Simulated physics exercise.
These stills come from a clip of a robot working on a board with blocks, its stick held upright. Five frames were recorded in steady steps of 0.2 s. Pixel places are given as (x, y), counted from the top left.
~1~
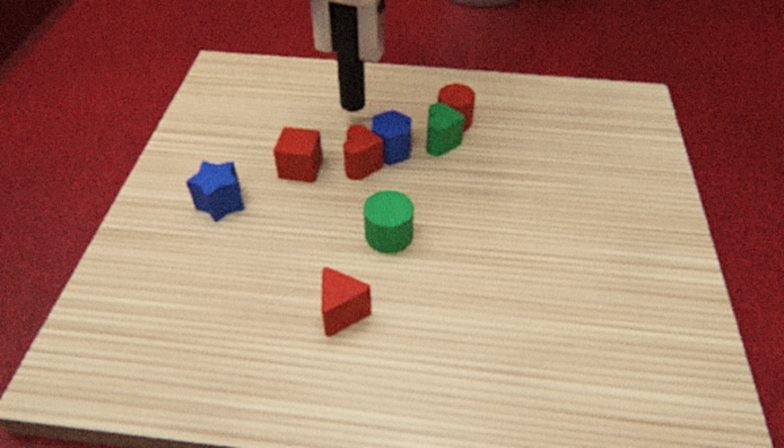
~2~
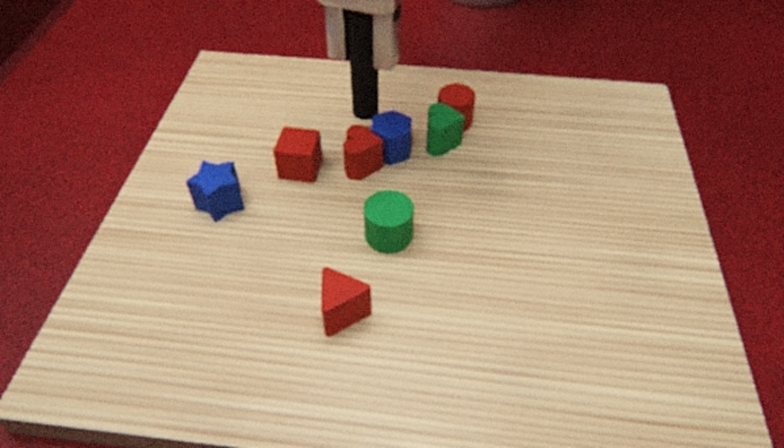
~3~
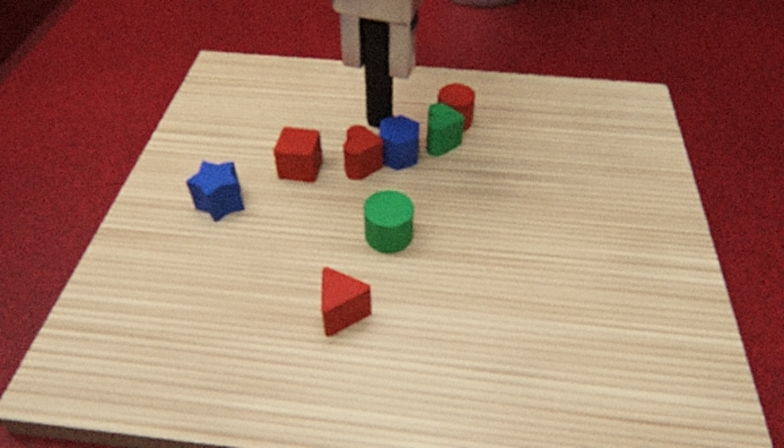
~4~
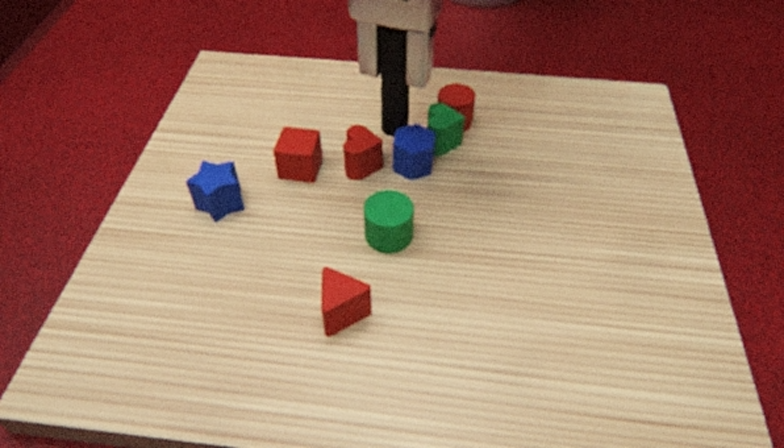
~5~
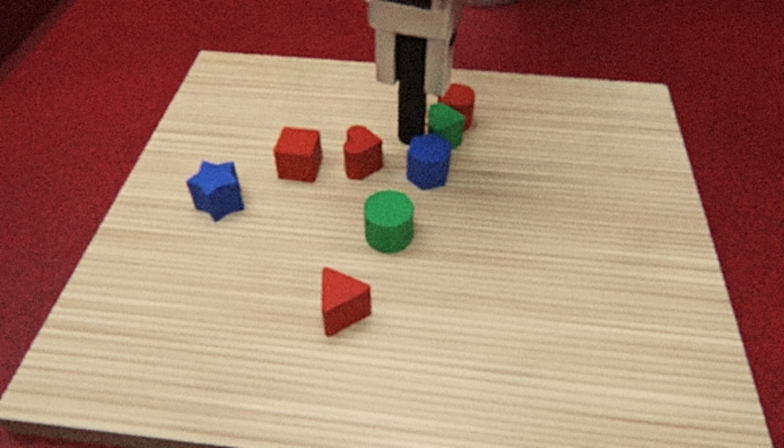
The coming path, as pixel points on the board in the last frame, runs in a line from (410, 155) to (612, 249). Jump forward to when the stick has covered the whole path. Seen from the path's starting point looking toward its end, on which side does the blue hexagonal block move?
Picture yourself facing from the start of the path to its end: The blue hexagonal block moves off to your right.
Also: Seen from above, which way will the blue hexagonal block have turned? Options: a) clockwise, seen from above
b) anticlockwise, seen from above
I choose a.
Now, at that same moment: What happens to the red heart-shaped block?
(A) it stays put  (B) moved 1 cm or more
It's A.
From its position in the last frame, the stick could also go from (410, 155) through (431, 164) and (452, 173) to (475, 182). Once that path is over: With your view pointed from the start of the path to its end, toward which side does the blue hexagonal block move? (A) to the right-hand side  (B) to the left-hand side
Correct choice: A.
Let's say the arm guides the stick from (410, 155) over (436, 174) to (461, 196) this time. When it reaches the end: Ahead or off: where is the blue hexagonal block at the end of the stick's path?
Held in front.
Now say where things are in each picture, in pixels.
Tip of the stick at (353, 104), middles of tops, red heart-shaped block at (360, 138), blue hexagonal block at (392, 123), green heart-shaped block at (443, 115), in the first picture.
Stick at (366, 112), nothing pushed, in the second picture.
Stick at (380, 121), blue hexagonal block at (400, 128), in the third picture.
Stick at (395, 129), blue hexagonal block at (414, 138), in the fourth picture.
Stick at (411, 137), red heart-shaped block at (360, 138), blue hexagonal block at (430, 147), green heart-shaped block at (443, 115), in the fifth picture.
On the path given first. One third of the way, stick at (474, 166); blue hexagonal block at (468, 181), turned 45° clockwise; green heart-shaped block at (447, 117), turned 25° anticlockwise.
Two thirds of the way, stick at (544, 198); blue hexagonal block at (470, 183), turned 50° clockwise; green heart-shaped block at (447, 117), turned 25° anticlockwise.
At the end, stick at (619, 231); red heart-shaped block unmoved; blue hexagonal block at (470, 183), turned 50° clockwise; green heart-shaped block at (447, 117), turned 25° anticlockwise.
